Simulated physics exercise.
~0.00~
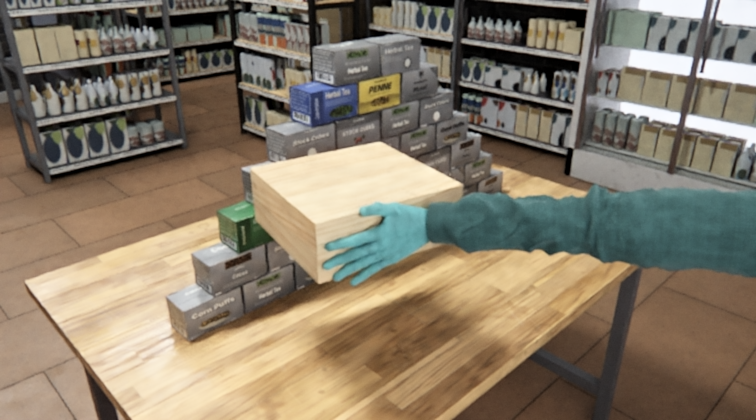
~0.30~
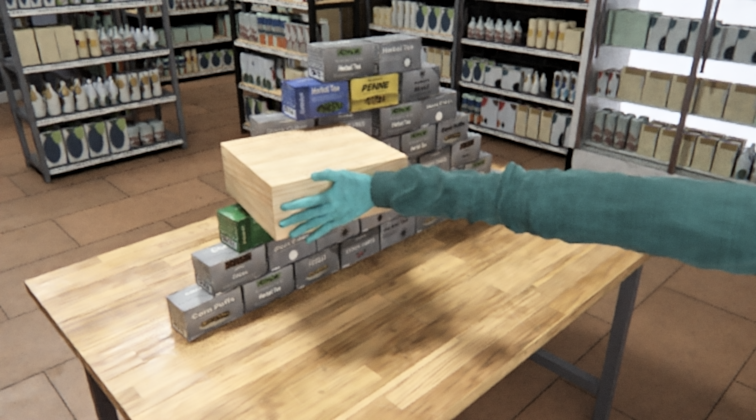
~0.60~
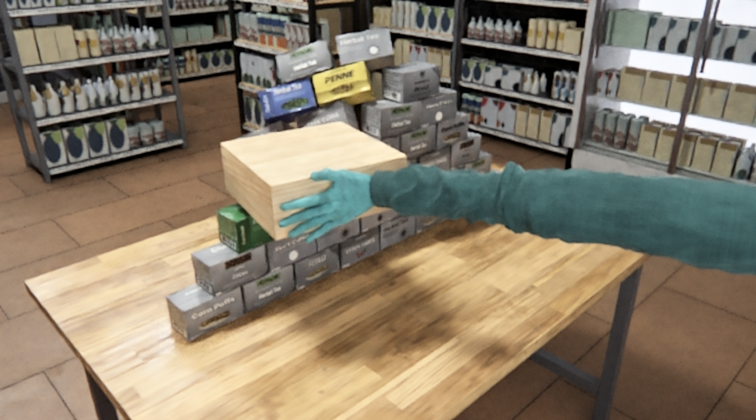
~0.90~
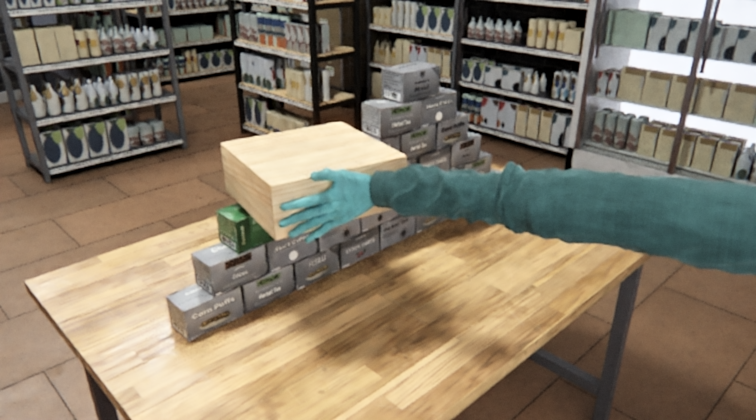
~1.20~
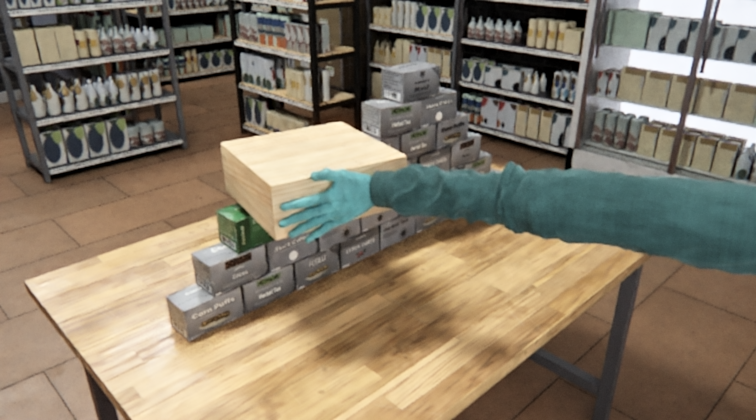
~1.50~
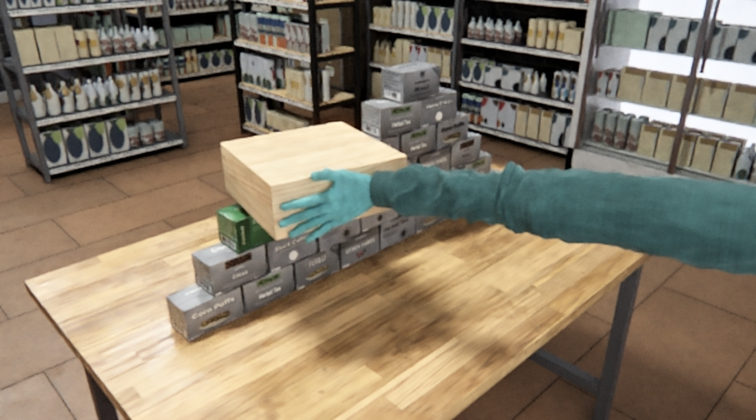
In a shop, a teal-gloved hand pushing a wooden block into stacked tea boxes, toppling blue and yellow ones while green stays.
